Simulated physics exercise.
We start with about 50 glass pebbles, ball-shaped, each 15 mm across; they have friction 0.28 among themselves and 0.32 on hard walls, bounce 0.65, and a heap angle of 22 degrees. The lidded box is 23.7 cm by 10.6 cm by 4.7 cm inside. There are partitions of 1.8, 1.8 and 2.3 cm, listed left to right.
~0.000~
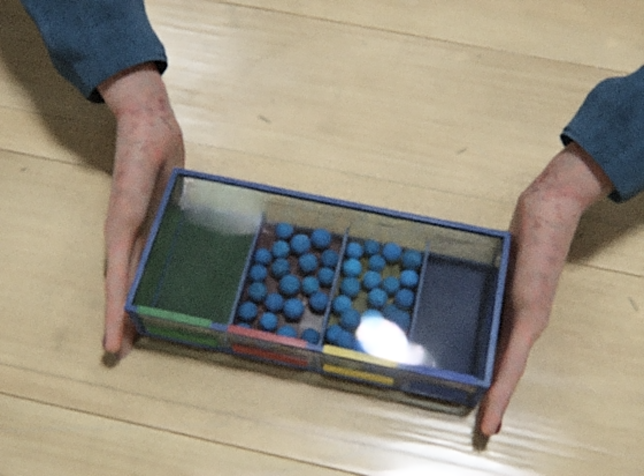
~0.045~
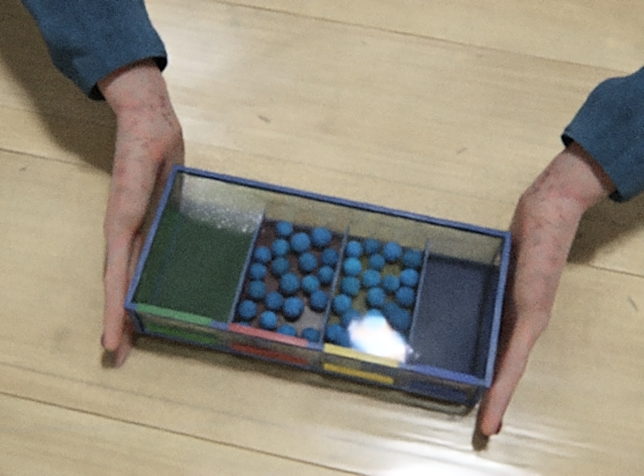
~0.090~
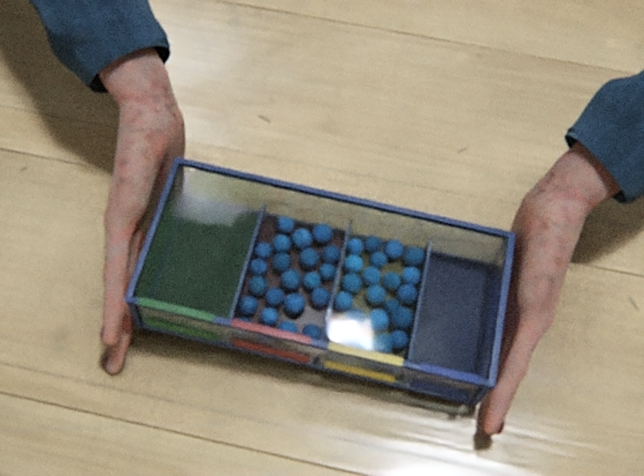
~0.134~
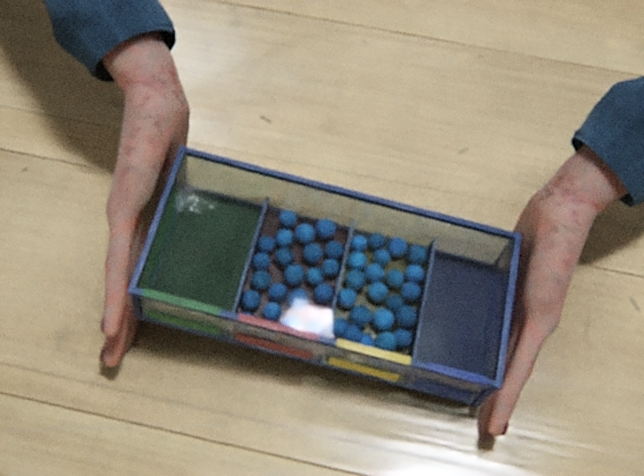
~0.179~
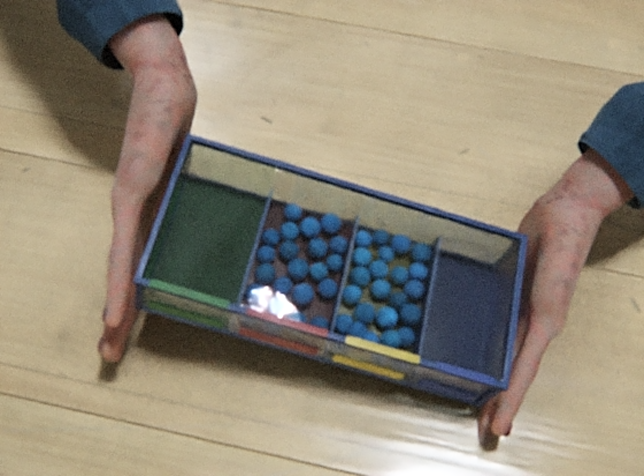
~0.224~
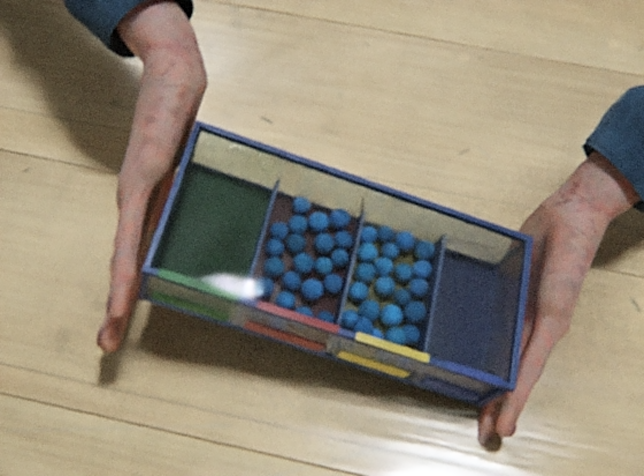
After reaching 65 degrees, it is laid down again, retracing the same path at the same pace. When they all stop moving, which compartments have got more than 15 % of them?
Once they stop: Red has, blue has not, green has not, yellow has.
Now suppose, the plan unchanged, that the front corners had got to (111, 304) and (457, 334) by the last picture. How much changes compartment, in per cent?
It would come to roughly 0 percent.
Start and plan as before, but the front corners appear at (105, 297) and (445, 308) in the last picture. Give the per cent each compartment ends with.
That leaves red with 45 percent, blue with 0, green with 0 and yellow with 50 percent.
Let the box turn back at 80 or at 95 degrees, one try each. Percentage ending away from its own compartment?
About 25 and 75 per cent.
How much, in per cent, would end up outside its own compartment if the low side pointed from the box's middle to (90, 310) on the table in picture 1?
About 10 per cent.
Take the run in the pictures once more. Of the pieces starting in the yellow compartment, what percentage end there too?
Around 100 percent stays put.
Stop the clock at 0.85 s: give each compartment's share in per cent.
Per cent by colour: Red 45; blue 0; green 0; yellow 50.
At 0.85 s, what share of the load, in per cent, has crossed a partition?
Around 0 in a hundred.
Then, at 0.85 s, tilt 64 degrees; red 45 %, yellow 50 %.
Then, at 1.26 s, tilt 27 degrees; red 45 %, yellow 50 %.
Then, at 1.76 s, tilt 0 degrees; red 45 %, yellow 50 %.
By 2.1 s all is still; red 45 %, blue 0 %, green 0 %, yellow 50 %.
